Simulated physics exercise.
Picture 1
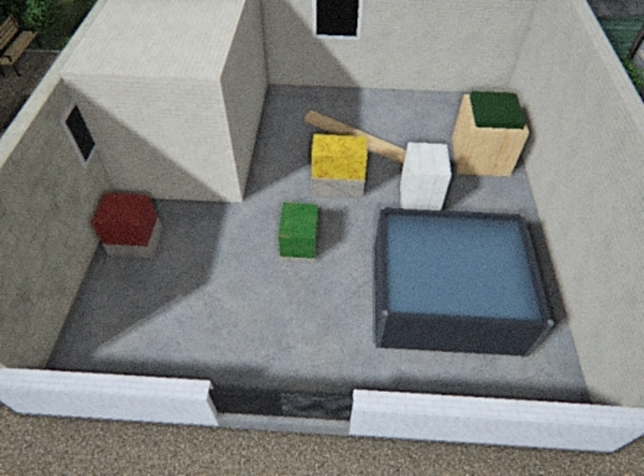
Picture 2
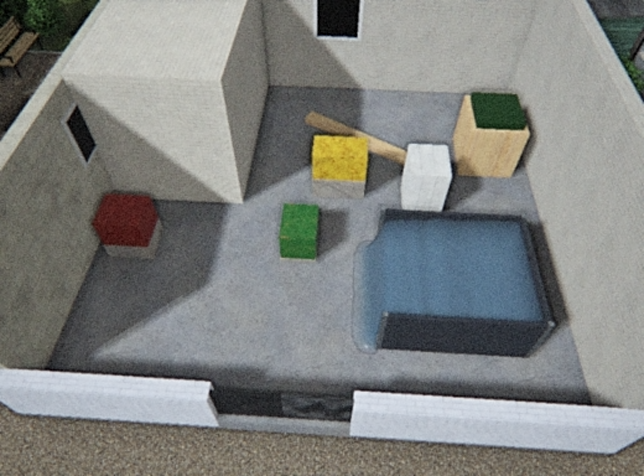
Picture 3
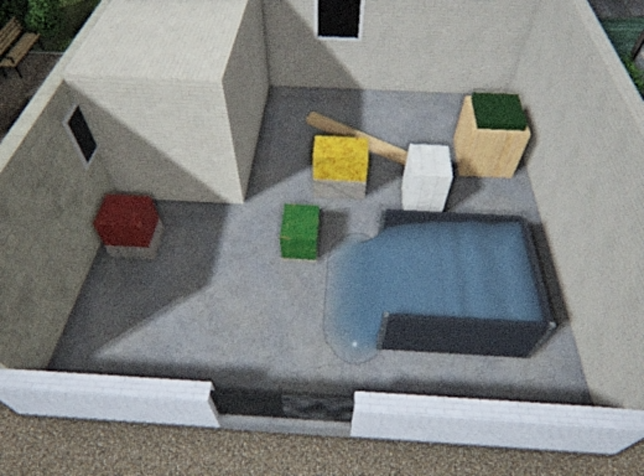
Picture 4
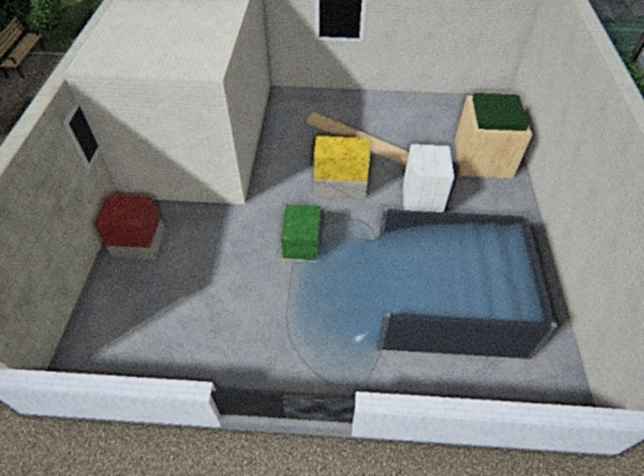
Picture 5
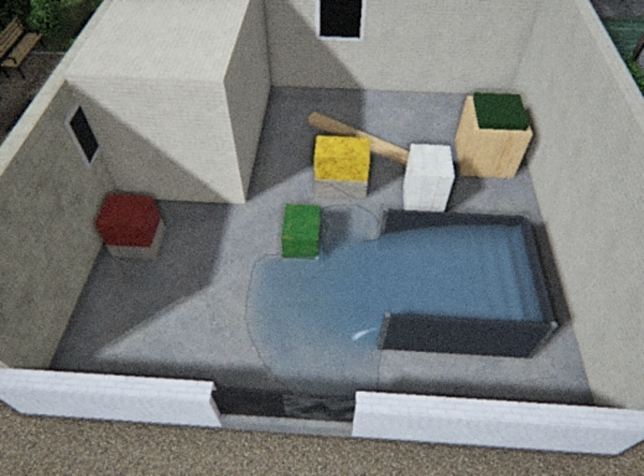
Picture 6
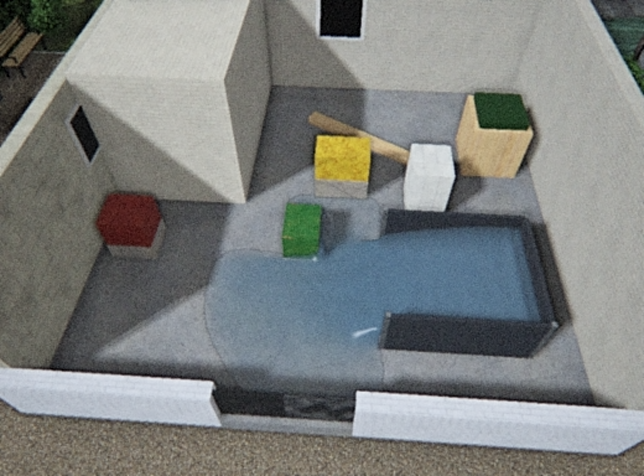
Water pours from the open left side of a dark tank and spreads leftward past a green-topped crate.
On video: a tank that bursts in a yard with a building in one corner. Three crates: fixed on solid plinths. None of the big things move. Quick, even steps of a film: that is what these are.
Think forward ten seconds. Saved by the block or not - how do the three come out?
At the end, green crate: Reached. Yellow crate: Spared. Red crate: Reached.
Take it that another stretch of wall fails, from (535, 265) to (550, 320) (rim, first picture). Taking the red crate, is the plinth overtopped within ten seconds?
I'd say the red crate is untouched.
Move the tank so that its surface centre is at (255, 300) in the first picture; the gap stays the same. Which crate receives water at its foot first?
The red one.
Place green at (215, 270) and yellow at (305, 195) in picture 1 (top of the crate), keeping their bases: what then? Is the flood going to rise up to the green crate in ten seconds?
Well, the green one goes wet in the end.
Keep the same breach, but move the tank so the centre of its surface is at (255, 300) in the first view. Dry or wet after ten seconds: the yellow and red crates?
Yellow: Not reached; red: Overtopped.
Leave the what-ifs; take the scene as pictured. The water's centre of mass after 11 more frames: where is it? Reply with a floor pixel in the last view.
The water's centre sits above (283, 292).
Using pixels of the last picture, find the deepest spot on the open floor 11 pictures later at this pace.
It should be roughly at (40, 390).
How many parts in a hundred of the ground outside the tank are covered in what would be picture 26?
That comes to about 60 per cent.
A moment on, water covers 40 % of the floor; the green crate water round its plinth, the yellow crate water round its plinth, the red crate water round its plinth.
Next, water covers 45 % of the floor; the green crate water round its plinth, the yellow crate water round its plinth, the red crate water round its plinth.
Then, water covers 60 % of the floor; the green crate water round its plinth, the yellow crate water round its plinth, the red crate water round its plinth.
Later, water covers 75 % of the floor; the green crate water round its plinth, the yellow crate water round its plinth, the red crate water round its plinth.
In the end, water covers 100 % of the floor; the green crate was topped, the yellow crate stayed above the water, the red crate was topped.
